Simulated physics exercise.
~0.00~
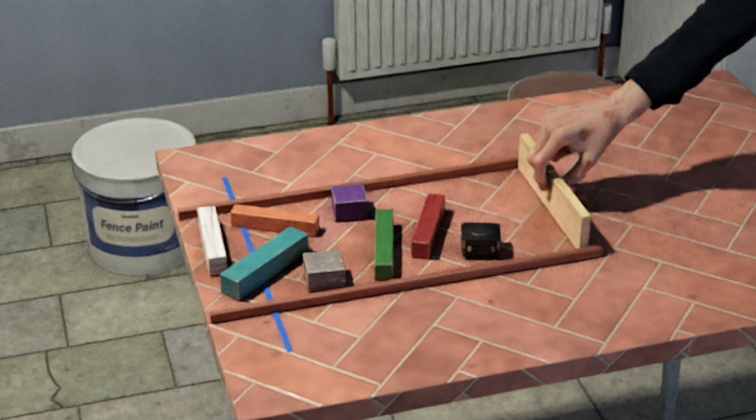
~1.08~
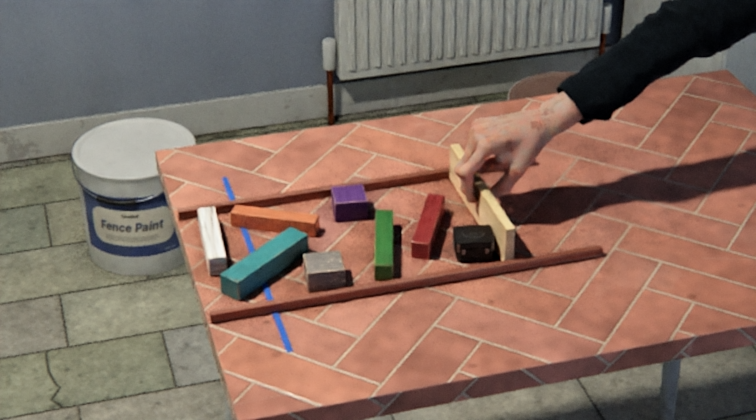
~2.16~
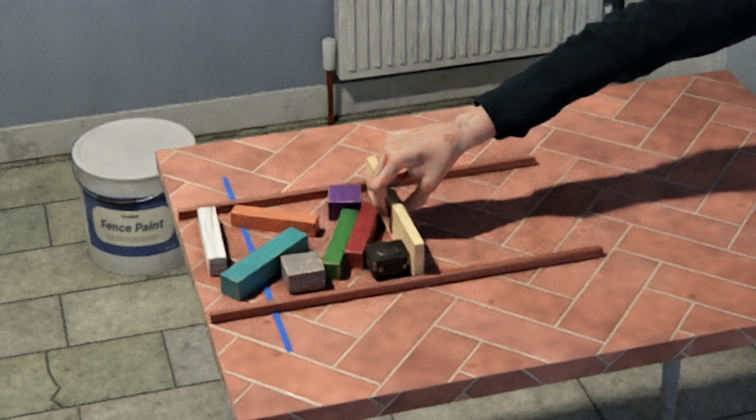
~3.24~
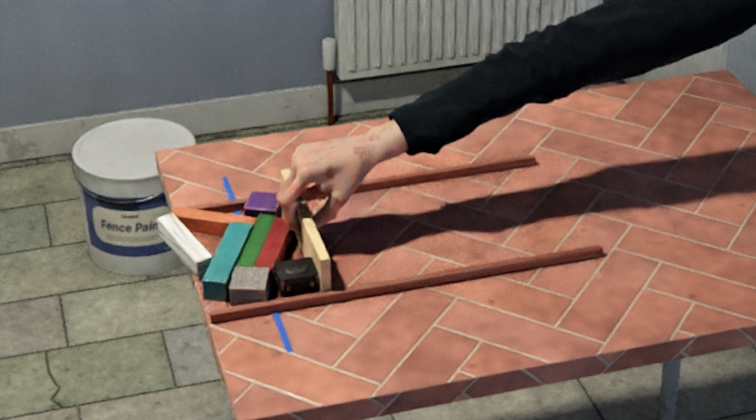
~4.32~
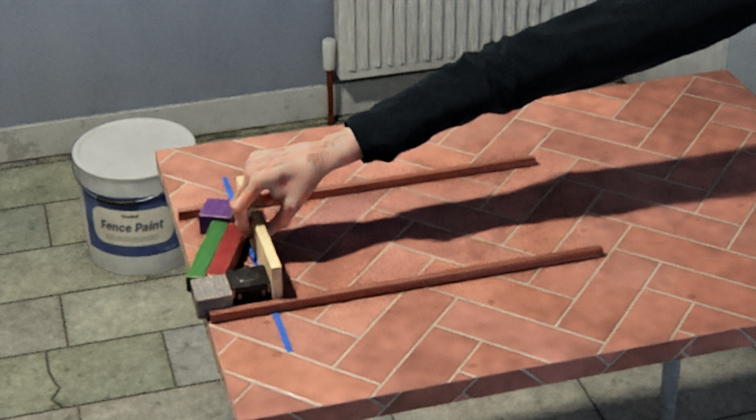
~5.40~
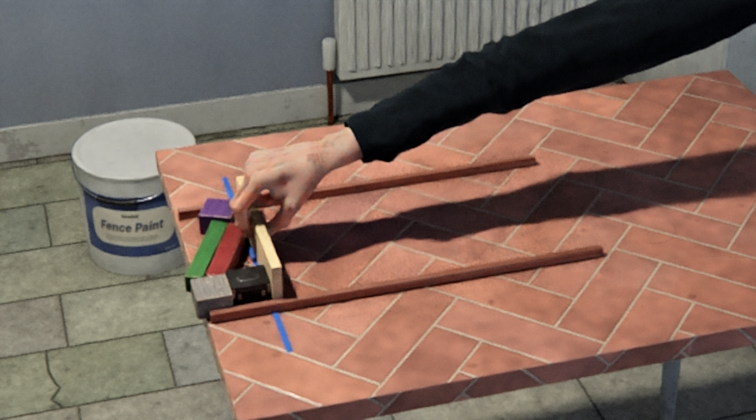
A hand slides a wooden board left, pushing several blocks off the table's edge.
